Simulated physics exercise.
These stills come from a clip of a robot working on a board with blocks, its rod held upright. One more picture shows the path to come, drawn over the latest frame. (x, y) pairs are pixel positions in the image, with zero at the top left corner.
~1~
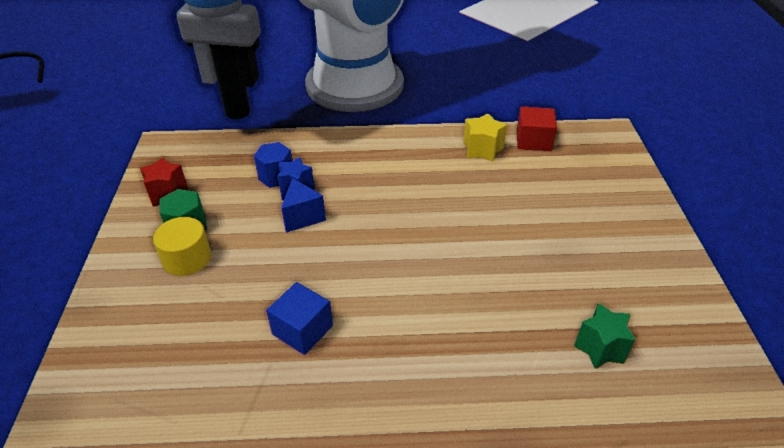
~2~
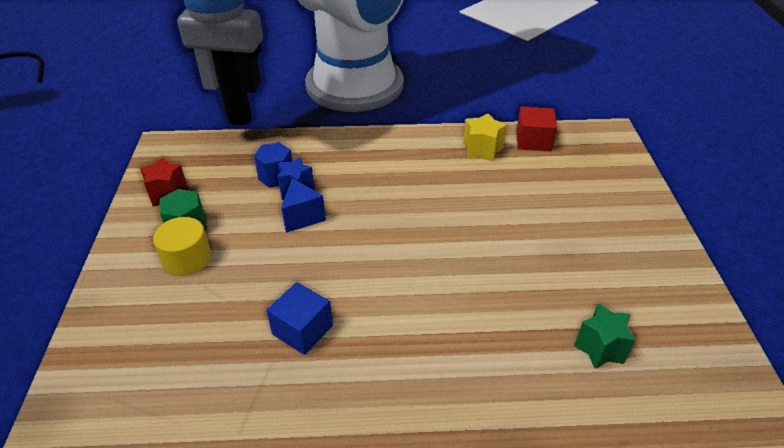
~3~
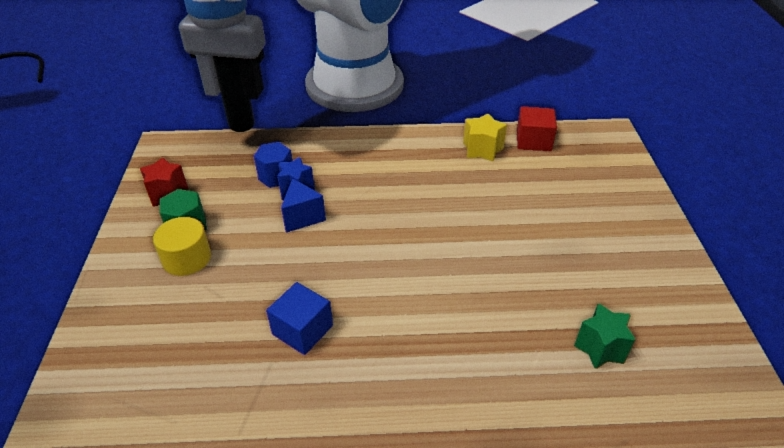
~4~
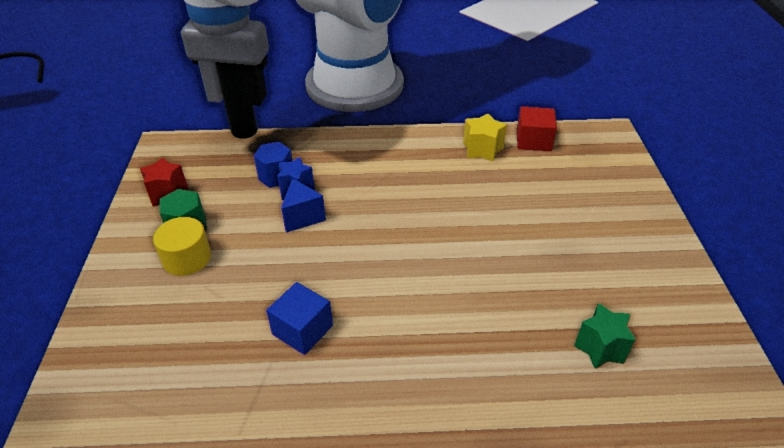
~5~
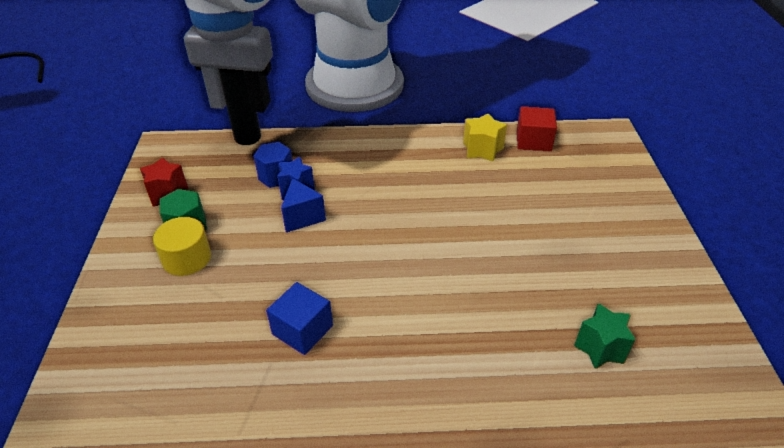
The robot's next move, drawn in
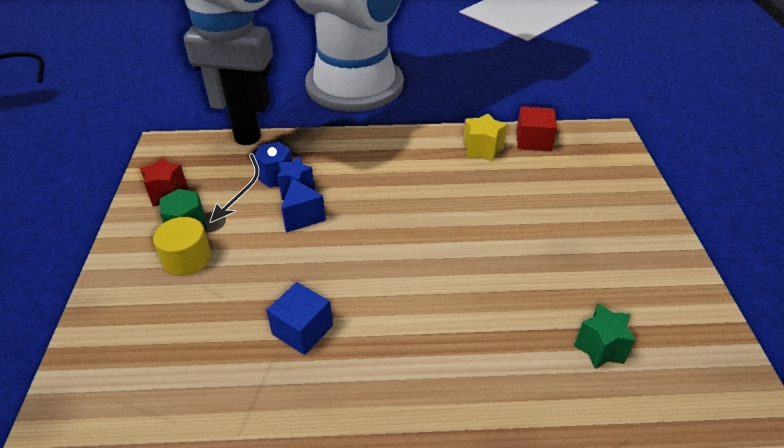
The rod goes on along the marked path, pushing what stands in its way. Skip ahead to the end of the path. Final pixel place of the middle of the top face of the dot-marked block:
Its top centre lands on (277, 164).
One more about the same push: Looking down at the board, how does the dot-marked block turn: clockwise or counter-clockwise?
Overhead view: Anti-clockwise.
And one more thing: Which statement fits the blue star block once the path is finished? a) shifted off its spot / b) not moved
I choose a.
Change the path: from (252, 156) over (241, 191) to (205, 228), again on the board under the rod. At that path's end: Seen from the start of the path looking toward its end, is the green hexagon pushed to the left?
Final answer: No.
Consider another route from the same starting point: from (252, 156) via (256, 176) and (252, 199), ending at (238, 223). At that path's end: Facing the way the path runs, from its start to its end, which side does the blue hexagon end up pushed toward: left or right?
It's set to shift left.
Drawn move, from (252, 156) through (256, 177) and (235, 199) to (211, 222); the dot is on the blue hexagon.
On the path given first. One third of the way, rod (252, 160); blue hexagon (279, 161), turned 25° anticlockwise; blue star block (302, 172), turned 25° anticlockwise; blue triangular piece (303, 196), turned 15° clockwise.
Two thirds of the way, rod (231, 182); blue hexagon (277, 164), turned 40° anticlockwise; blue star block (304, 173), turned 35° anticlockwise; blue triangular piece (305, 196), turned 20° clockwise.
At the end, rod (206, 205); green hexagon (168, 205); blue hexagon (277, 164), turned 40° anticlockwise; blue star block (304, 173), turned 35° anticlockwise; blue triangular piece (305, 196), turned 20° clockwise.
